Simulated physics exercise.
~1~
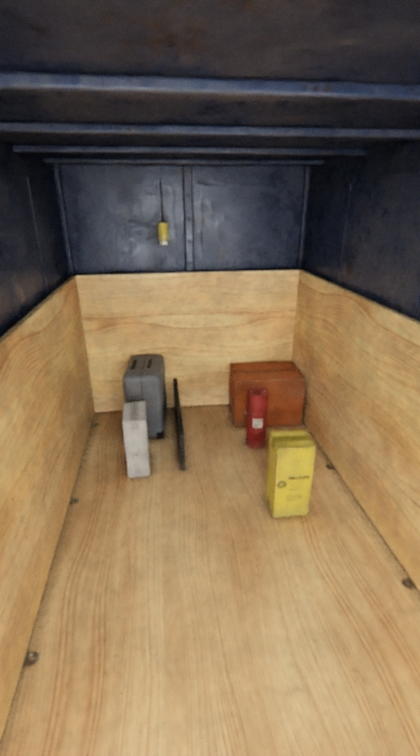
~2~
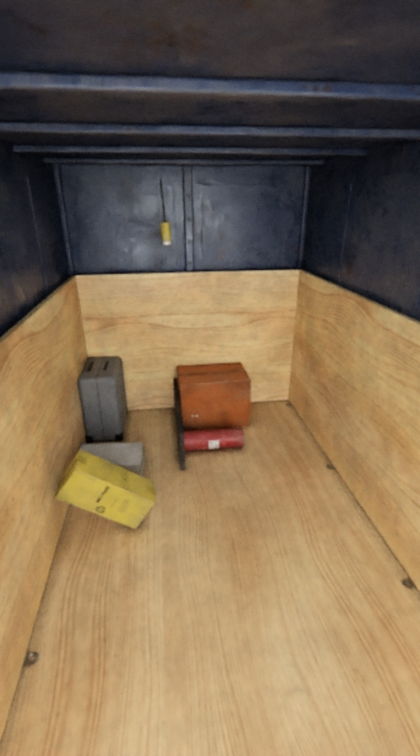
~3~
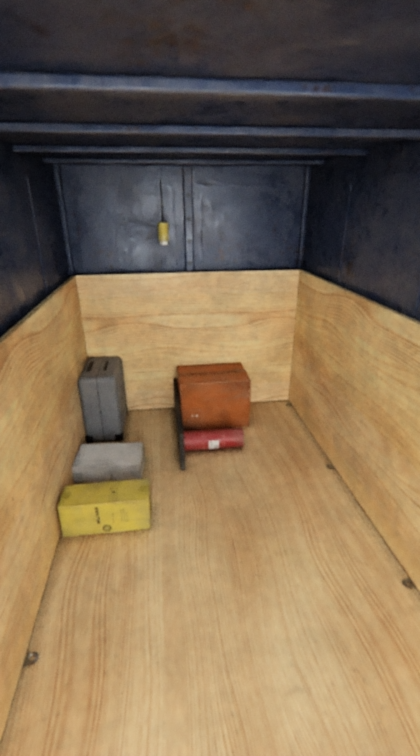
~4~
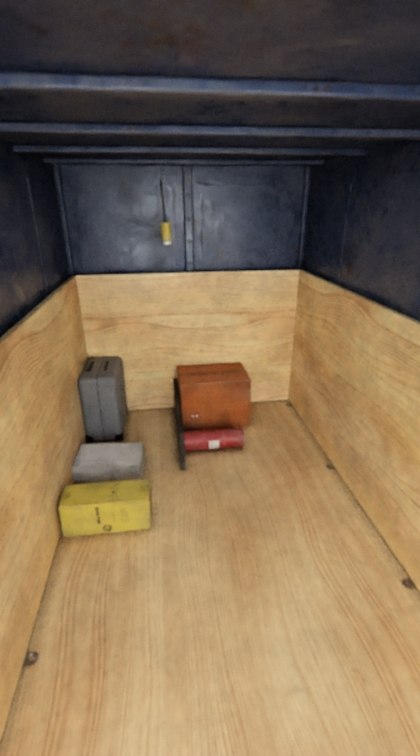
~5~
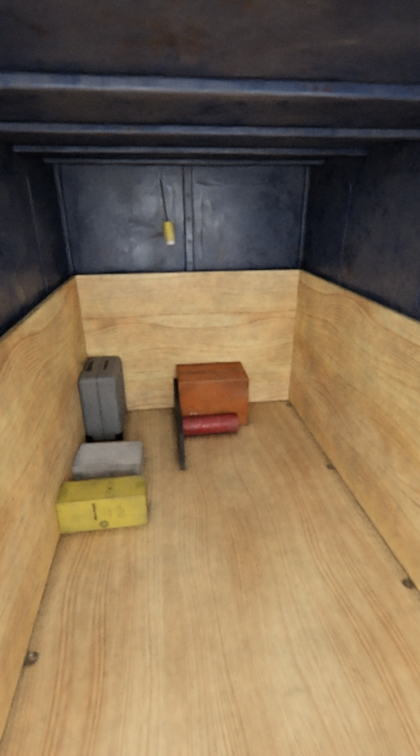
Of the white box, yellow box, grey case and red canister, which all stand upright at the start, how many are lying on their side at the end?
Three of them are lying on their side at the end, namely the white box, the yellow box and the red canister.
